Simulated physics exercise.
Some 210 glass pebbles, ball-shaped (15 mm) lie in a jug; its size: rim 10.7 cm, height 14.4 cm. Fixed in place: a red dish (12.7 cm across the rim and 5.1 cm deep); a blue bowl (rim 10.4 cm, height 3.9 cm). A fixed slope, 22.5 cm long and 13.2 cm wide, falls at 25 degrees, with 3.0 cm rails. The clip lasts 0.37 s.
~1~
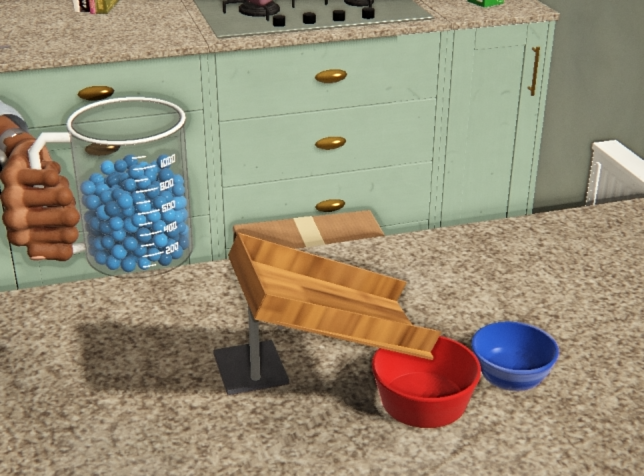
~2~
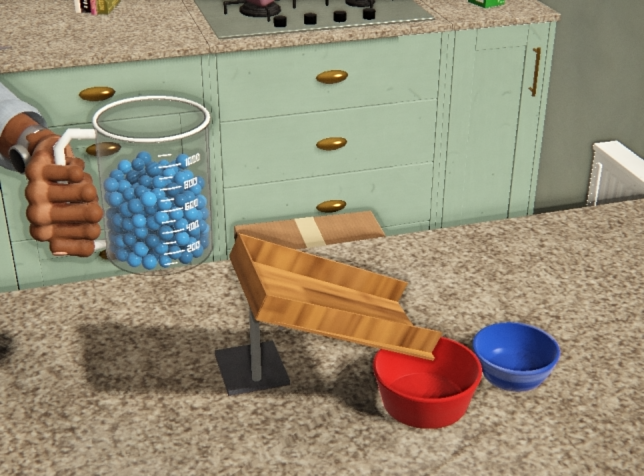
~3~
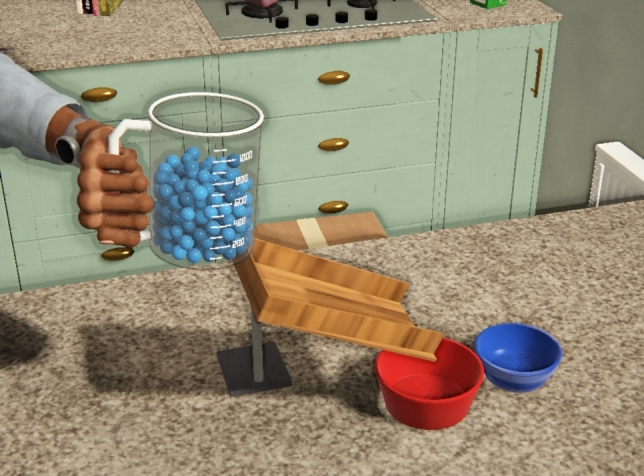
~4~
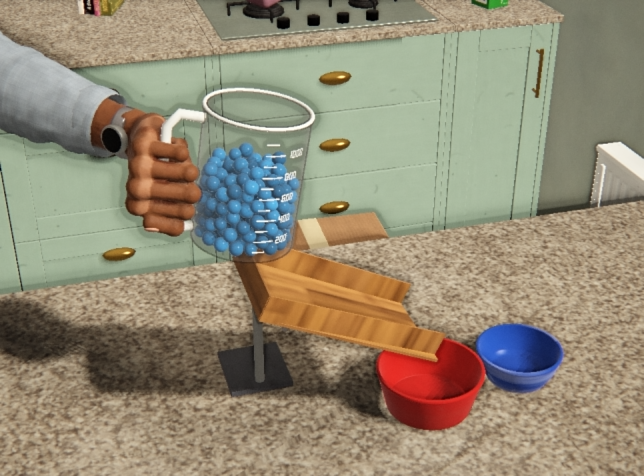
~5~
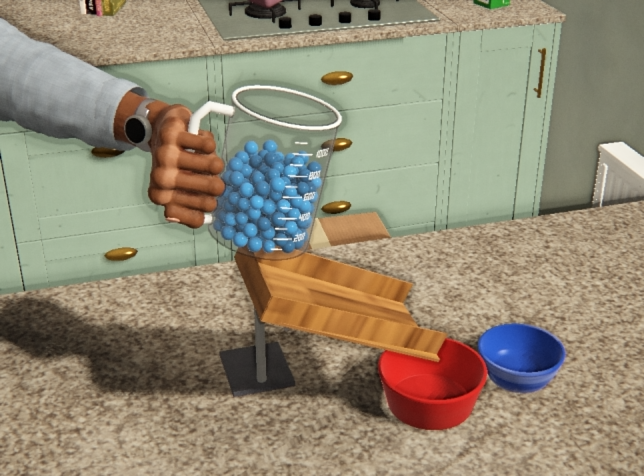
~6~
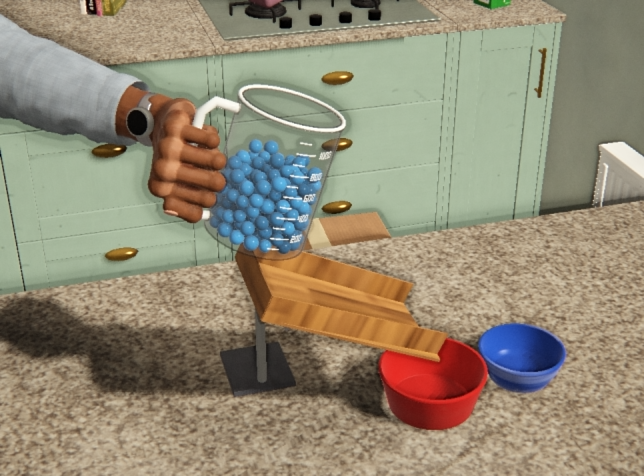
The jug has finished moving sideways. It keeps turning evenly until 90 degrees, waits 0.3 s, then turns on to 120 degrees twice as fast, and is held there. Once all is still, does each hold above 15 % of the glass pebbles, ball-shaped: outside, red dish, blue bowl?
Outside above, red dish above, blue bowl above.
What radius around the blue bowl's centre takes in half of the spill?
About 56 cm.
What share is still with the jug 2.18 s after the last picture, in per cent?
About 15 per cent.
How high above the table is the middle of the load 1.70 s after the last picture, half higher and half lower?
About 32 cm.
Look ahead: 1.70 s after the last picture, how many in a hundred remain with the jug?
About 80 per cent.
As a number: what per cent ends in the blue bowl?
Roughly 25 per cent.
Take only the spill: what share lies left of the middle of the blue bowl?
About 10 per cent.
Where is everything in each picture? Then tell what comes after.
In the first picture, jug at (131, 165); tilt 0 degrees; moved 0.0 cm; lip at (182, 114); top of the load at (108, 168); red dish at (426, 365); blue bowl at (515, 346).
In the second picture, jug at (154, 162); tilt 1 degrees; moved 2.1 cm; lip at (206, 114); top of the load at (164, 166).
In the third picture, jug at (205, 157); tilt 5 degrees; moved 6.8 cm; low side right; lip at (260, 113); top of the load at (211, 163).
In the fourth picture, jug at (253, 150); tilt 9 degrees; moved 11.4 cm; low side right; lip at (310, 112); top of the load at (255, 160).
In the fifth picture, jug at (278, 146); tilt 14 degrees; moved 13.6 cm; low side right; lip at (337, 113); top of the load at (278, 158).
In the sixth picture, jug at (281, 145); tilt 18 degrees; moved 13.6 cm; low side right; lip at (341, 118); top of the load at (242, 157); red dish at (433, 367); blue bowl at (522, 348).
Then, 0.66 s after the last picture, tilt 55 degrees; jug 100 %; middle of all pieces near (251, 192).
Then, 1.20 s after the last picture, tilt 85 degrees; jug 100 %; middle of all pieces near (252, 187).
Then, 1.70 s after the last picture, tilt 92 degrees; jug 80 %, slope 15 %; middle of all pieces near (291, 209).
Then, 2.18 s after the last picture, tilt 120 degrees; outside 10 %, blue bowl 10 %, jug 15 %, red dish 5 %, slope 50 %, in the air 10 %; middle of all pieces near (434, 299).
In the end, outside 50 %, blue bowl 25 %, jug 0 %, red dish 25 %, slope 0 %.
